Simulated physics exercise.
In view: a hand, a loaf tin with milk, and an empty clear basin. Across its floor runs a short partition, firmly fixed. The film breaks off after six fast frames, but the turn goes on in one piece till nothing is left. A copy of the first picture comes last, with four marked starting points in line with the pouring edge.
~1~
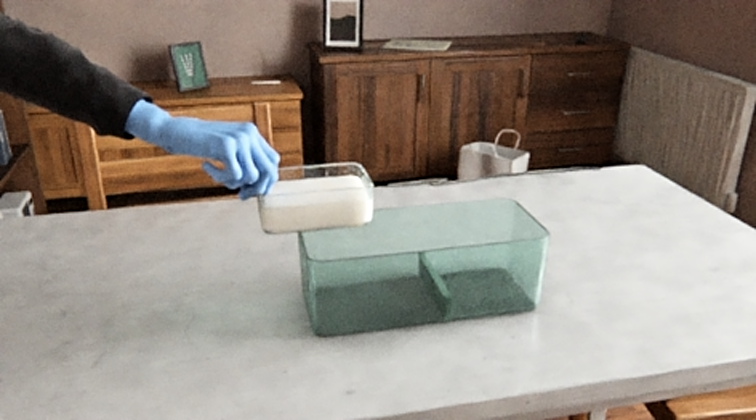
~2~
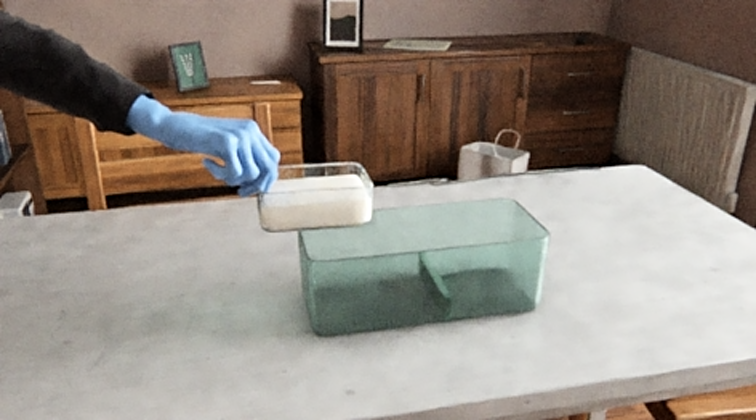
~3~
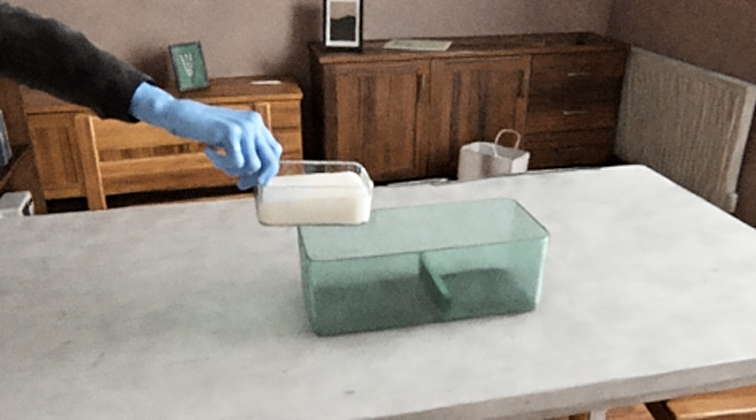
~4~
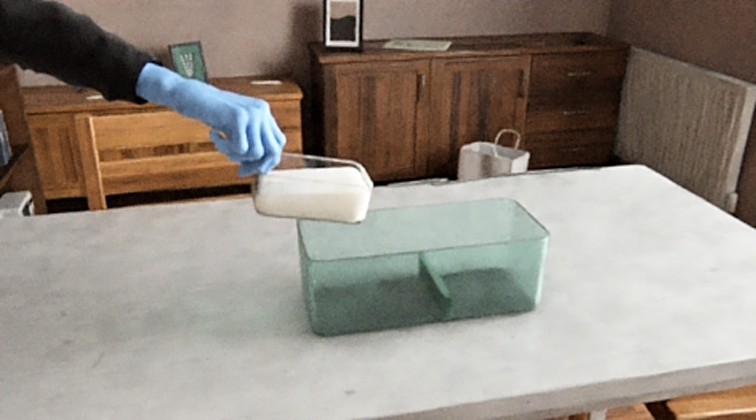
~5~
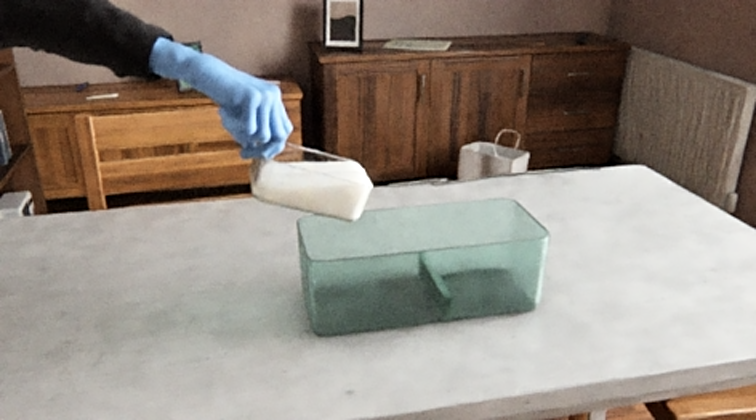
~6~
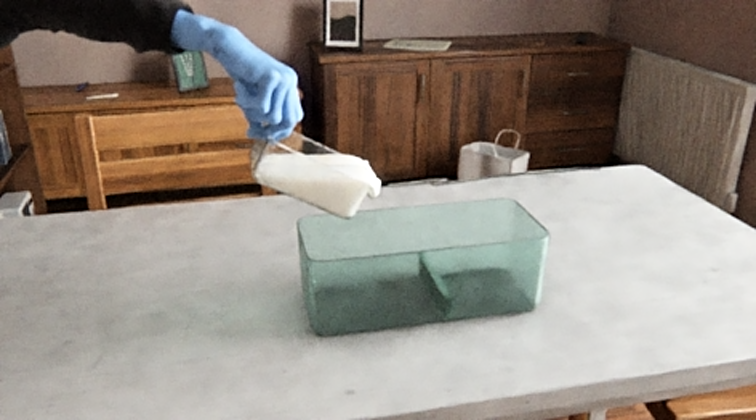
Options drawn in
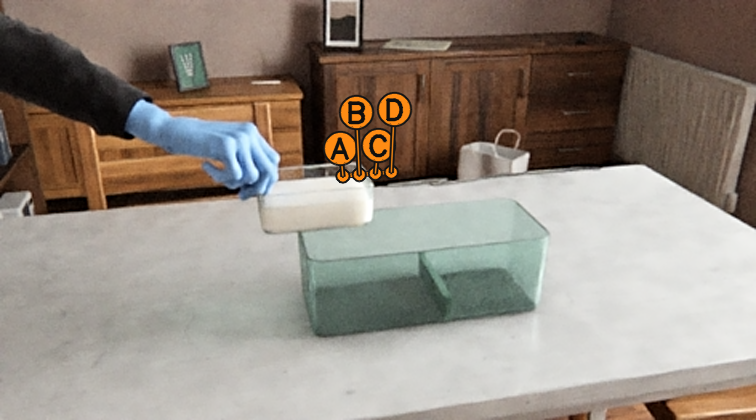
Above a clear basin on a table, a gloved hand tilts a tin of milk rightward.
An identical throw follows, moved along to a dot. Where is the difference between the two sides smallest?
The best dot is C.
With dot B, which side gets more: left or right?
The left side.
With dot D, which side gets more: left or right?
More ends on the right.
In orange, A at (342, 175); B at (359, 174); C at (375, 173); D at (391, 172).
If A is chosen, about 94 % ends left of the wall and 6 % right of it.
If B is chosen, about 82 % ends left of the wall and 17 % right of it.
If C is chosen, about 46 % ends left of the wall and 53 % right of it.
If D is chosen, about 26 % ends left of the wall and 73 % right of it.
